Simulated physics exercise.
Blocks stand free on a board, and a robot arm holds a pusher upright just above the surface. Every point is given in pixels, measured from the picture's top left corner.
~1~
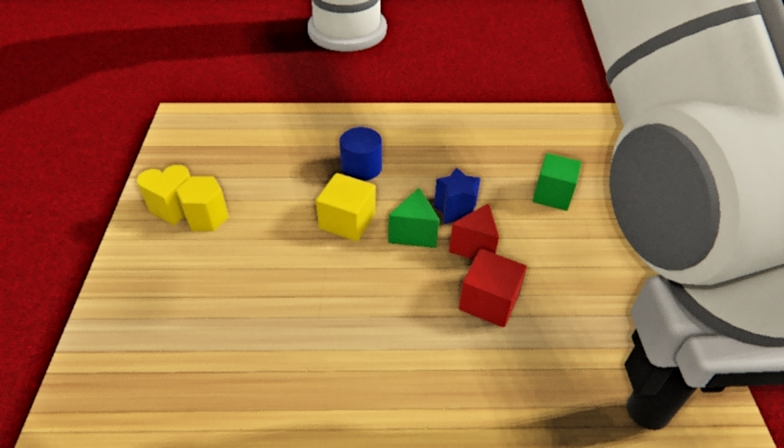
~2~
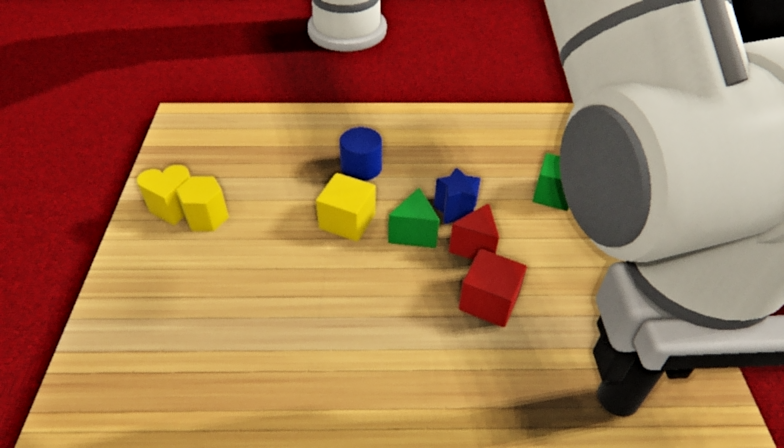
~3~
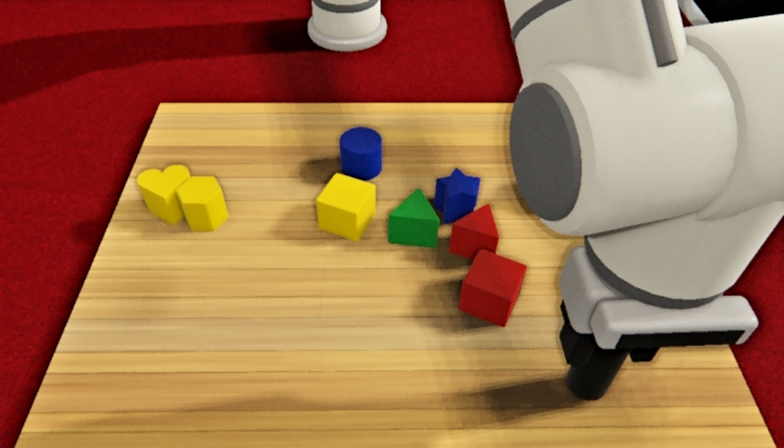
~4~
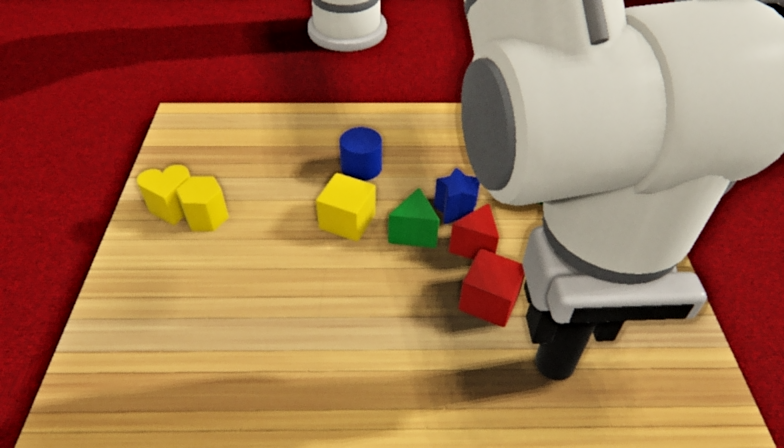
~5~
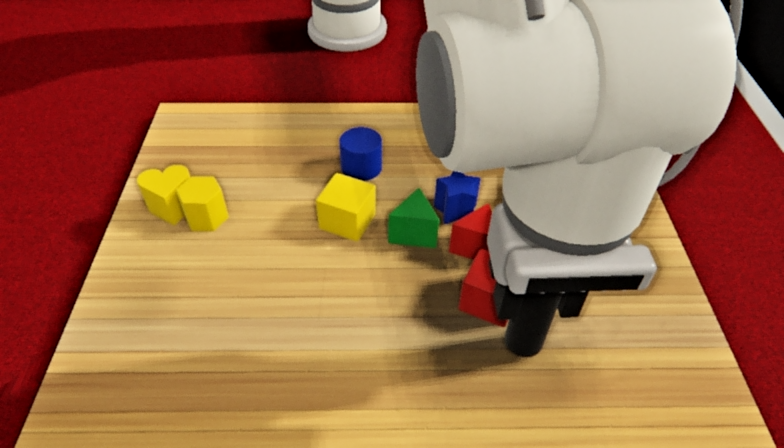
On a wooden board set over a red surface, yellow, blue, green and red blocks sit scattered while a robot arm holds a dark pusher at the lower right. The arm moves steadily left and slightly upward across the view, covering the green cube, then partly hiding the larger red block.
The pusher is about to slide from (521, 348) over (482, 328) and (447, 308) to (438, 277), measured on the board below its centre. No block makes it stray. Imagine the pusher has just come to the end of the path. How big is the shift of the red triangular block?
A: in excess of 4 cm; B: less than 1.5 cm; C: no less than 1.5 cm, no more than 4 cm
Correct choice: C.
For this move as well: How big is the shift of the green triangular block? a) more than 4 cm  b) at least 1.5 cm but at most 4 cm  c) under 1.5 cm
Answer: C.
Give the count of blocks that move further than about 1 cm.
It should be two.
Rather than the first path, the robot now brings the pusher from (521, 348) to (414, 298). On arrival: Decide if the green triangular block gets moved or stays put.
Still in place.
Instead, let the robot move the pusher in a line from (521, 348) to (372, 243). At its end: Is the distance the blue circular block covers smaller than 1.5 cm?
Final answer: Yes.
What follows on the original path. One third of the way, pusher at (483, 321); red square at (483, 258), turned 25° clockwise.
Two thirds of the way, pusher at (448, 300); red triangular block at (482, 218); red square at (471, 248), turned 70° clockwise.
At the end, pusher at (438, 269); green triangular block unmoved; red triangular block at (495, 208), turned 20° clockwise; red square at (472, 229), turned 105° clockwise.
